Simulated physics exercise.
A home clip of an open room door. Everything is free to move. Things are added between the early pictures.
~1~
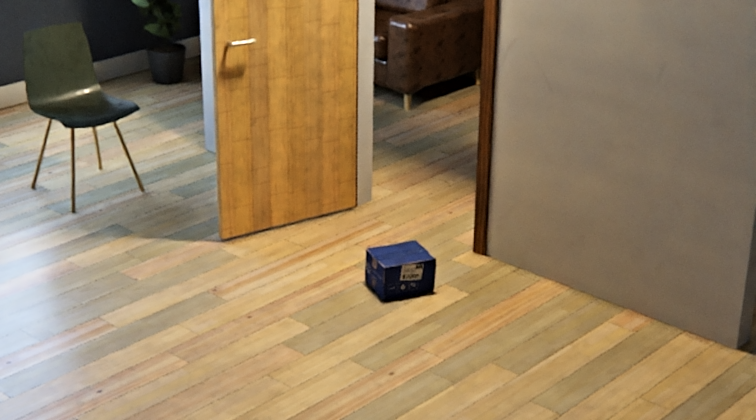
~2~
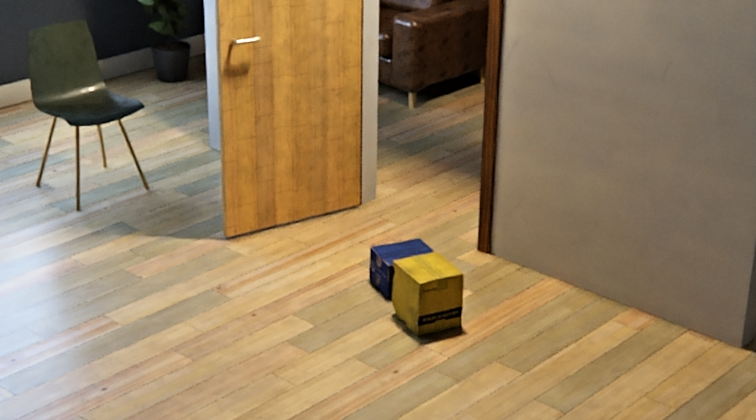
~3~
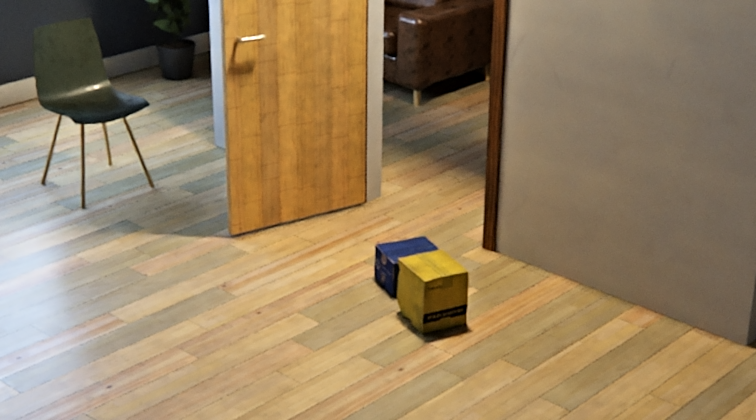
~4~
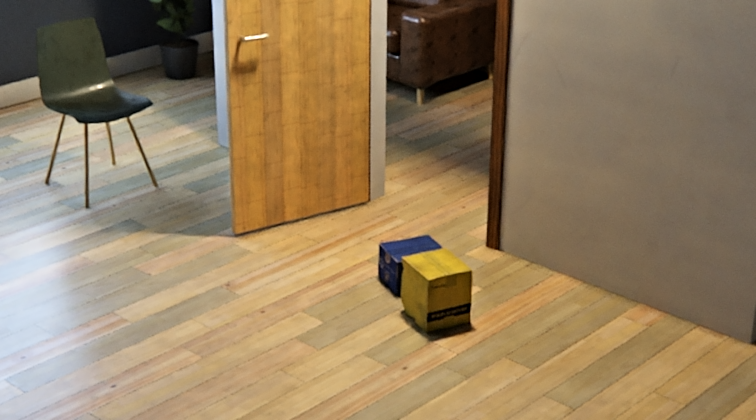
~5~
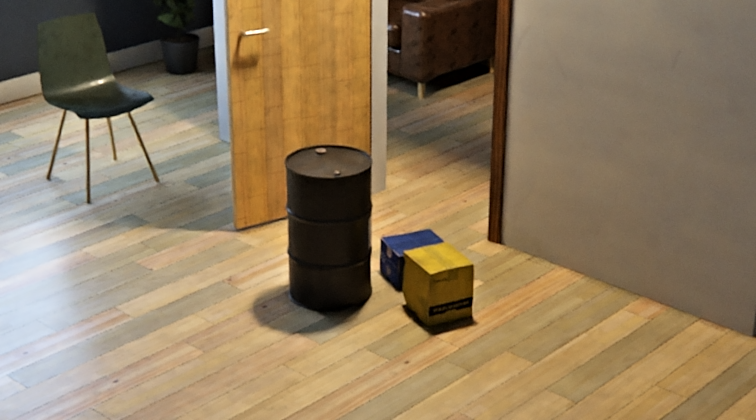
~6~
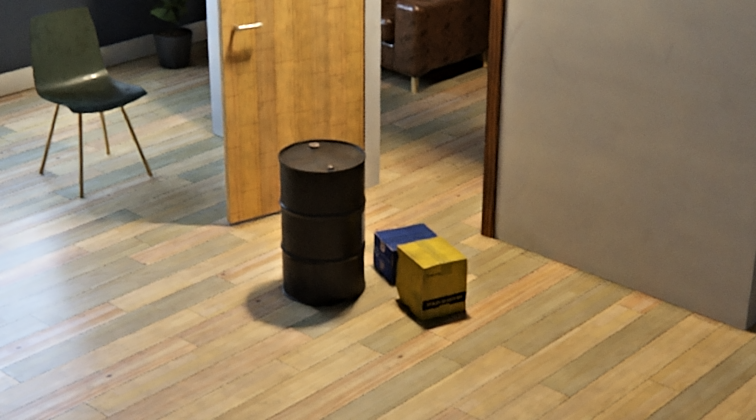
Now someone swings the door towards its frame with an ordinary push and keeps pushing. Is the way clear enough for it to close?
As it turns out, it closes.
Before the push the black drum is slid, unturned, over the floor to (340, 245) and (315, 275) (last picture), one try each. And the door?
In the first case it is blocked; in the second case it shuts.
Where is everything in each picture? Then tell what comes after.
In the first picture, door wide open and still.
In the second picture, door wide open and still; yellow box (427, 293); blue parcel (405, 268).
In the third picture, door wide open and still; yellow box (432, 291); blue parcel (409, 266).
In the fourth picture, door wide open and still; yellow box (436, 290); blue parcel (413, 264).
In the fifth picture, door wide open and still; yellow box (438, 284); blue parcel (415, 258).
In the sixth picture, door wide open and still; black drum (323, 222); yellow box (431, 278).
Then, 0.80 s on from there, door 88° open.
Then, 1.40 s on from there, door 62° open.
Then, 1.90 s on from there, door 39° open.
Then, 2.50 s on from there, door 9° open.
In the end, door 0° open; all 3 unmoved. At the end, from the last picture's camera, black drum near (323, 222).
